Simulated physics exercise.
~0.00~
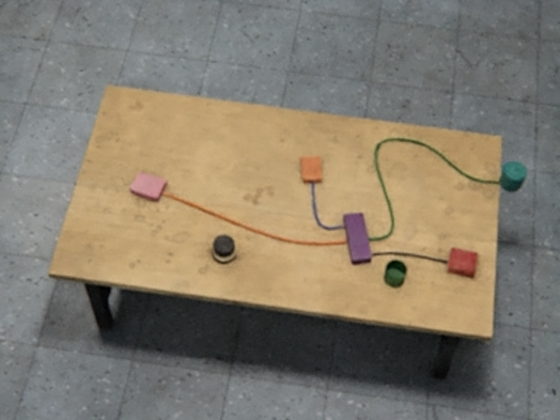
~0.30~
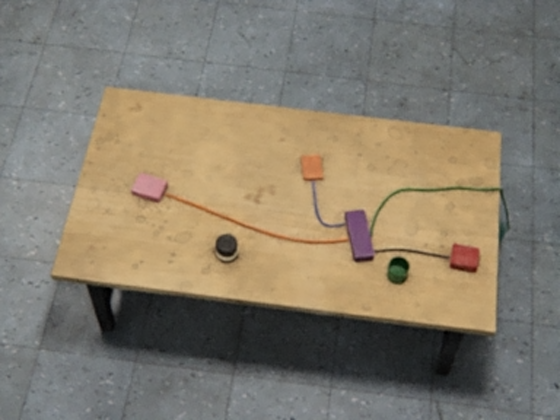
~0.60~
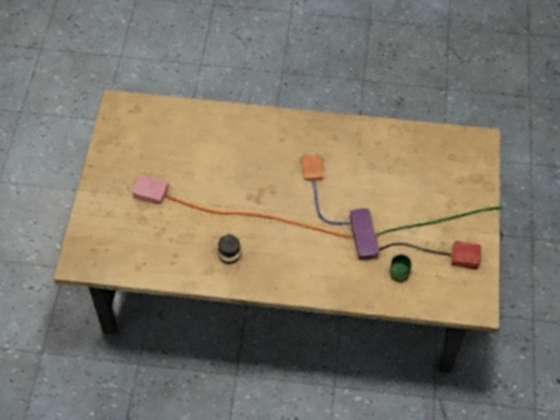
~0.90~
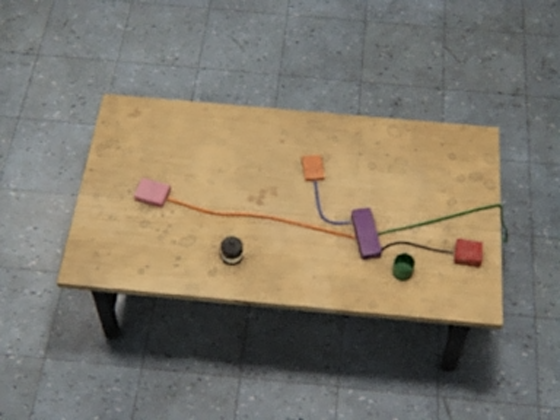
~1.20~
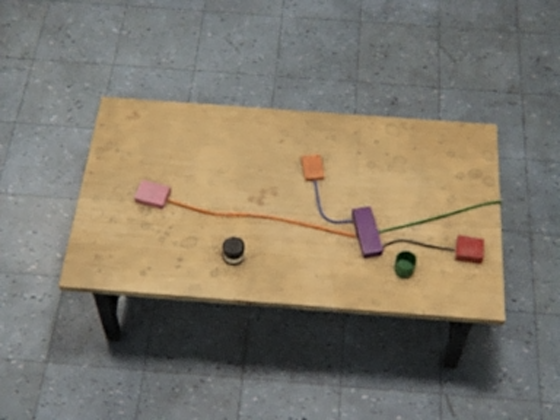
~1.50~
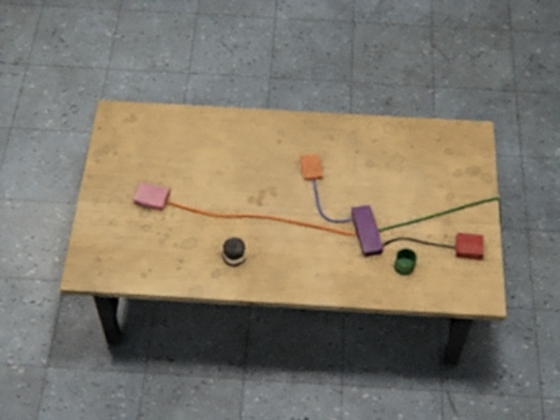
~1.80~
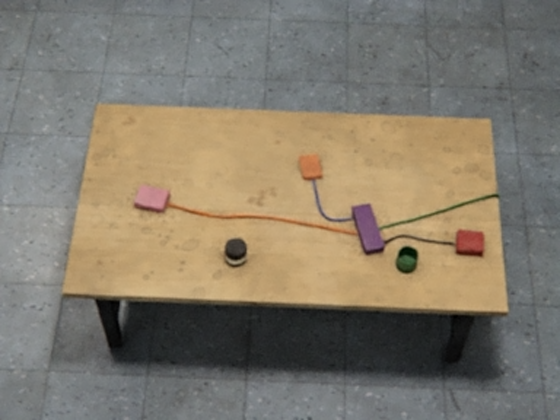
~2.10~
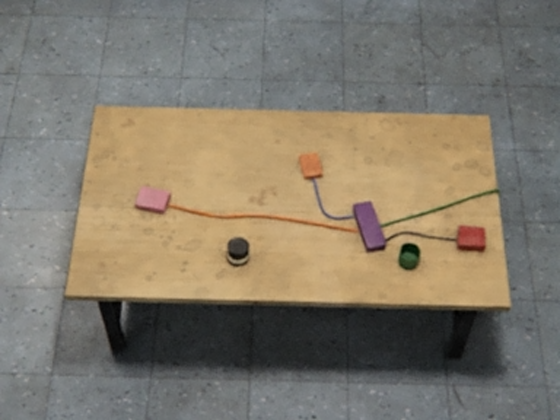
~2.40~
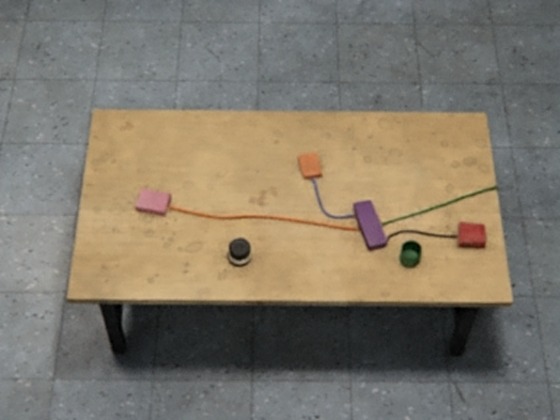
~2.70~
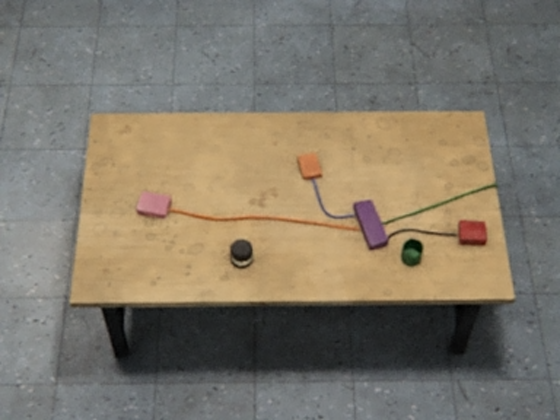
In this clip, colored blocks are joined by cables to a purple strip on a wooden table, and a teal object drops off the right edge, drawing its green cable straighter. The cable ends stretched over the edge while the other items stay in place.
